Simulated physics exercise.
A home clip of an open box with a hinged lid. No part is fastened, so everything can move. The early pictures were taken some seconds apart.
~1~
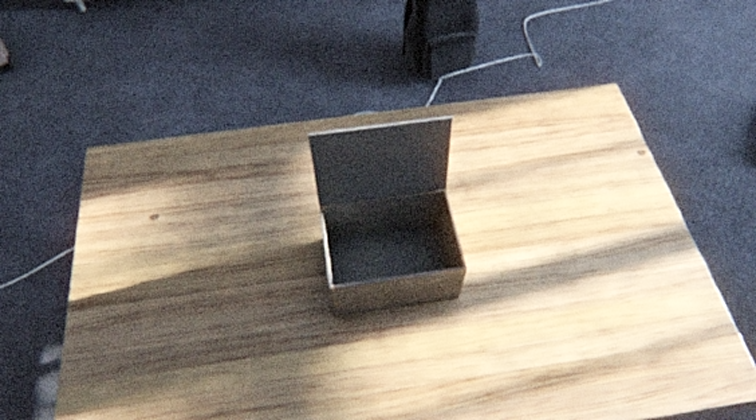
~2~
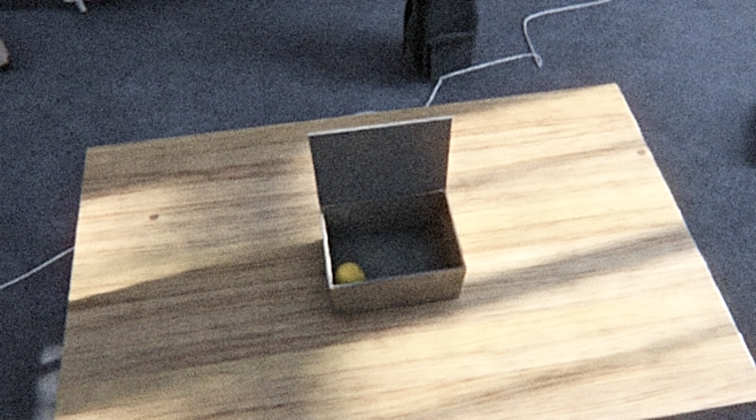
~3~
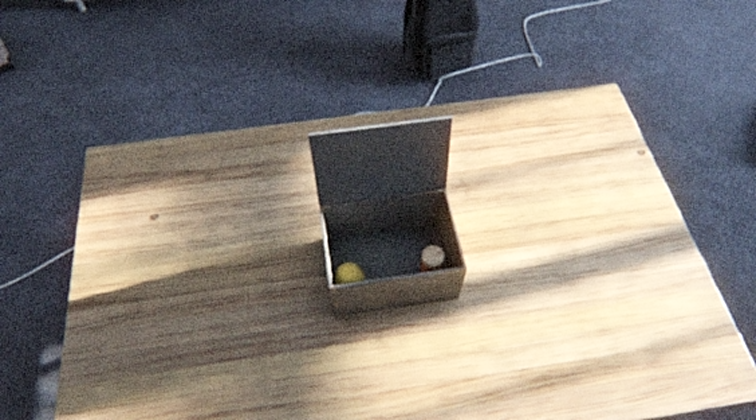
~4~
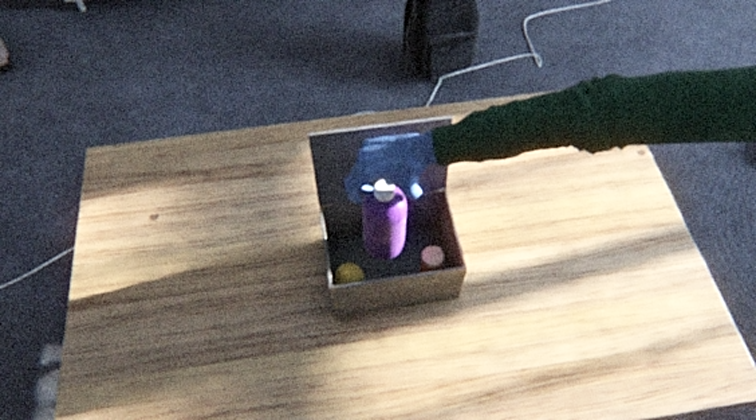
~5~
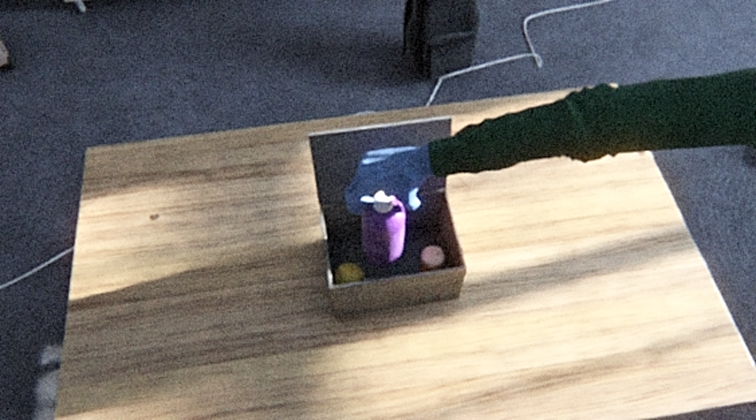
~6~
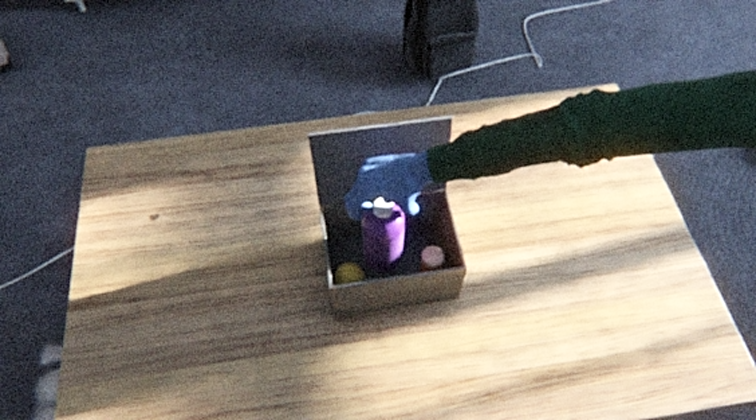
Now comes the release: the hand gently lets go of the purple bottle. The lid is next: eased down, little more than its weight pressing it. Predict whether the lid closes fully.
Prediction: It does not close fully.
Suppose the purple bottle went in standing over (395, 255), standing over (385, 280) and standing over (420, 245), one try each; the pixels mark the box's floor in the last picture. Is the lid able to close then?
Try one: Not closed. Try two: Not closed. Try three: Not closed.
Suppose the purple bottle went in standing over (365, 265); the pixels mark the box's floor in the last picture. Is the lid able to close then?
In that case, a gap remains.
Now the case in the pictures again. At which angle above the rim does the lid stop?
Roughly 40 degrees above the rim.
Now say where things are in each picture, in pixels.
In the first picture, the last thing is not in view yet.
In the second picture, the last thing is not in view yet.
In the third picture, the last thing is not in view yet; orange shaker (431, 268).
In the fourth picture, coming down; purple bottle (384, 218); orange shaker (431, 268).
In the fifth picture, coming down; purple bottle (383, 227); orange shaker (431, 268).
In the sixth picture, put in, still held; purple bottle (383, 232); orange shaker (431, 268).
Then, 1.00 s after the last picture, lid starting down; purple bottle slid about its own width near (383, 248).
Then, 1.70 s after the last picture, lid 49° above the rim; purple bottle slid about its own width near (383, 248).
Then, 3.60 s after the last picture, lid 38° above the rim; purple bottle slid about its own width near (383, 247).
At rest, lid 39° above the rim; moved from the start, purple bottle; the other 2 in place. Seen from the same camera at the end, purple bottle near (382, 246).
